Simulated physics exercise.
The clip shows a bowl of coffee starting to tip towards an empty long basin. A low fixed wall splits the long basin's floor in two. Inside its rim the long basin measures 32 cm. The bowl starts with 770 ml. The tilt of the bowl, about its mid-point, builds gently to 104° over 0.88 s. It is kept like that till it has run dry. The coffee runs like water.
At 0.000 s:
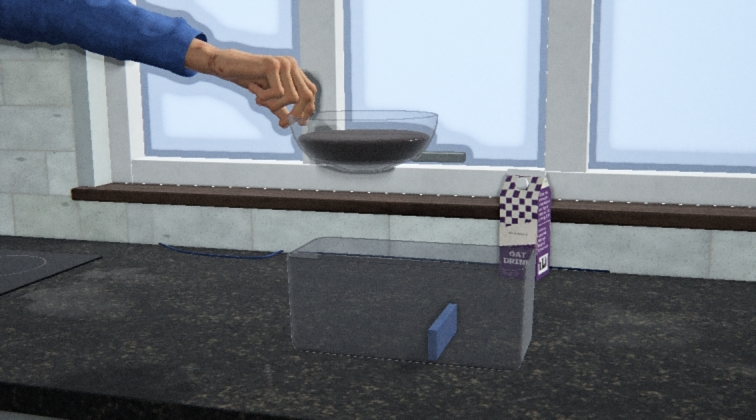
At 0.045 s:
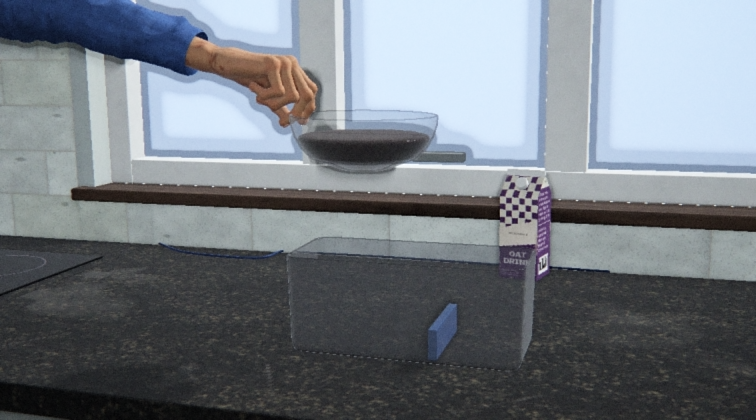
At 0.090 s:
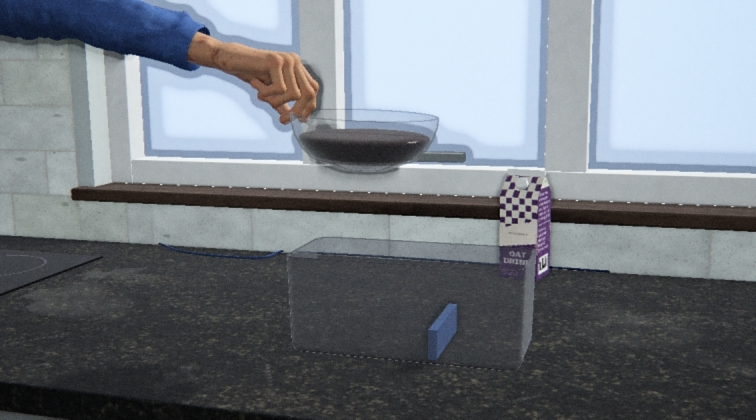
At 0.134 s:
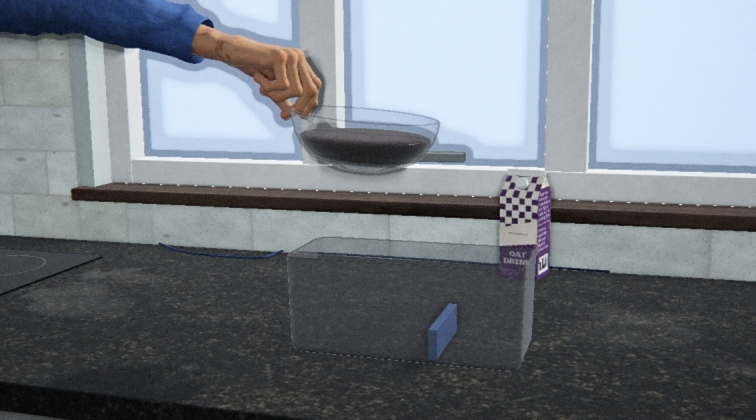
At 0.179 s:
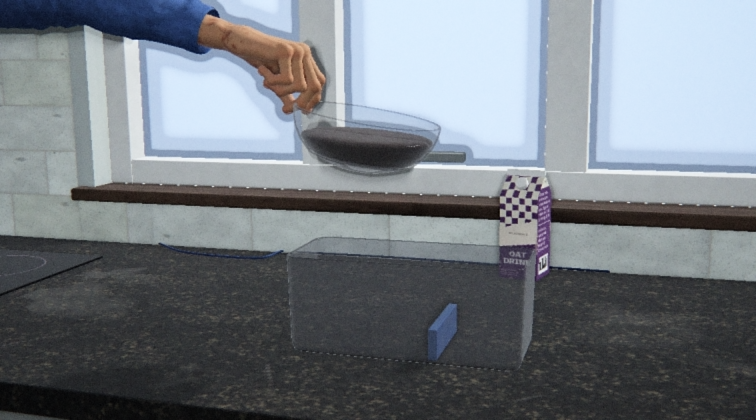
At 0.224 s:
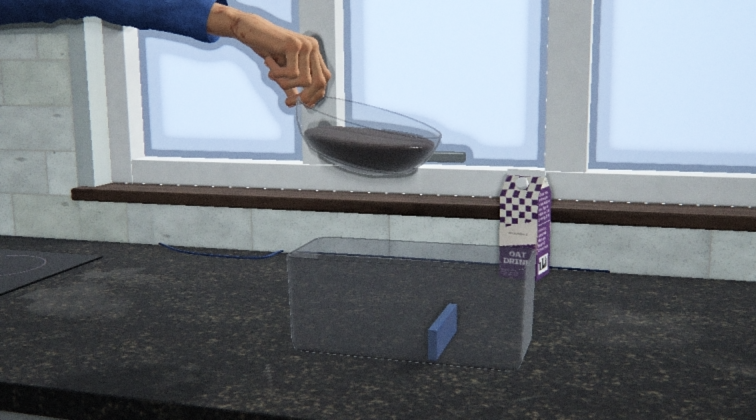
The footage shows a hand holding a clear bowl of dark liquid above an empty transparent basin on a dark countertop, beside a purple-and-white carton; the hand then lifts the bowl's left side slightly, gradually tilting it rightward.
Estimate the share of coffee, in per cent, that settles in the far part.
The far part has some 56 per cent.
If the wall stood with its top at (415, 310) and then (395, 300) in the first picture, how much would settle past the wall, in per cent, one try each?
First 75, then 90 per cent.
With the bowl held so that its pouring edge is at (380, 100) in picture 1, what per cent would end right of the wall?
In that case some 15 per cent.
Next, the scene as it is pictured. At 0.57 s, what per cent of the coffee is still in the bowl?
Some 22 per cent.
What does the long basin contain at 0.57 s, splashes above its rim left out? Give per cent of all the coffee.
Some 24 per cent.
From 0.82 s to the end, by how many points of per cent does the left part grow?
Near 16 in a hundred.
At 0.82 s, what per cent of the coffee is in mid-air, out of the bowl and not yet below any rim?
About 12 per cent.
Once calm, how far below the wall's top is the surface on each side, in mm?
Left about 30 mm, right about 10 mm.
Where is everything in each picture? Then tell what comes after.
In the first picture, it leans 0°; its right rim is at (435, 117); the coffee meets the walls at (303, 134) and (430, 137); the long basin's rim runs from (303, 248) to (530, 261); the wall's top is at (443, 318).
In the second picture, it leans 1°; its right rim is at (435, 118); the coffee meets the walls at (304, 134) and (429, 137).
In the third picture, it leans 3°; its right rim is at (436, 121); the coffee meets the walls at (304, 133) and (430, 139).
In the fourth picture, it leans 6°; its right rim is at (437, 125); the coffee meets the walls at (305, 131) and (431, 141).
In the fifth picture, it leans 10°; its right rim is at (438, 131); the coffee meets the walls at (307, 130) and (433, 143).
In the sixth picture, it leans 16°; its right rim is at (439, 139); the coffee meets the walls at (310, 129) and (435, 145).
By 0.57 s the tilt is 75° and 23 per cent is still to pour, 0 is left of the wall and 24 right of it.
By 0.82 s the tilt is 103° and 1 per cent is still to pour, 22 is left of the wall and 62 right of it.
By 1.09 s the tilt is 104° and 0 per cent is still to pour, 33 is left of the wall and 62 right of it.
By 1.38 s the tilt is 104° and 0 per cent is still to pour, 39 is left of the wall and 56 right of it.
At rest 39 per cent lies left of the wall, 56 right of it and 5 outside.
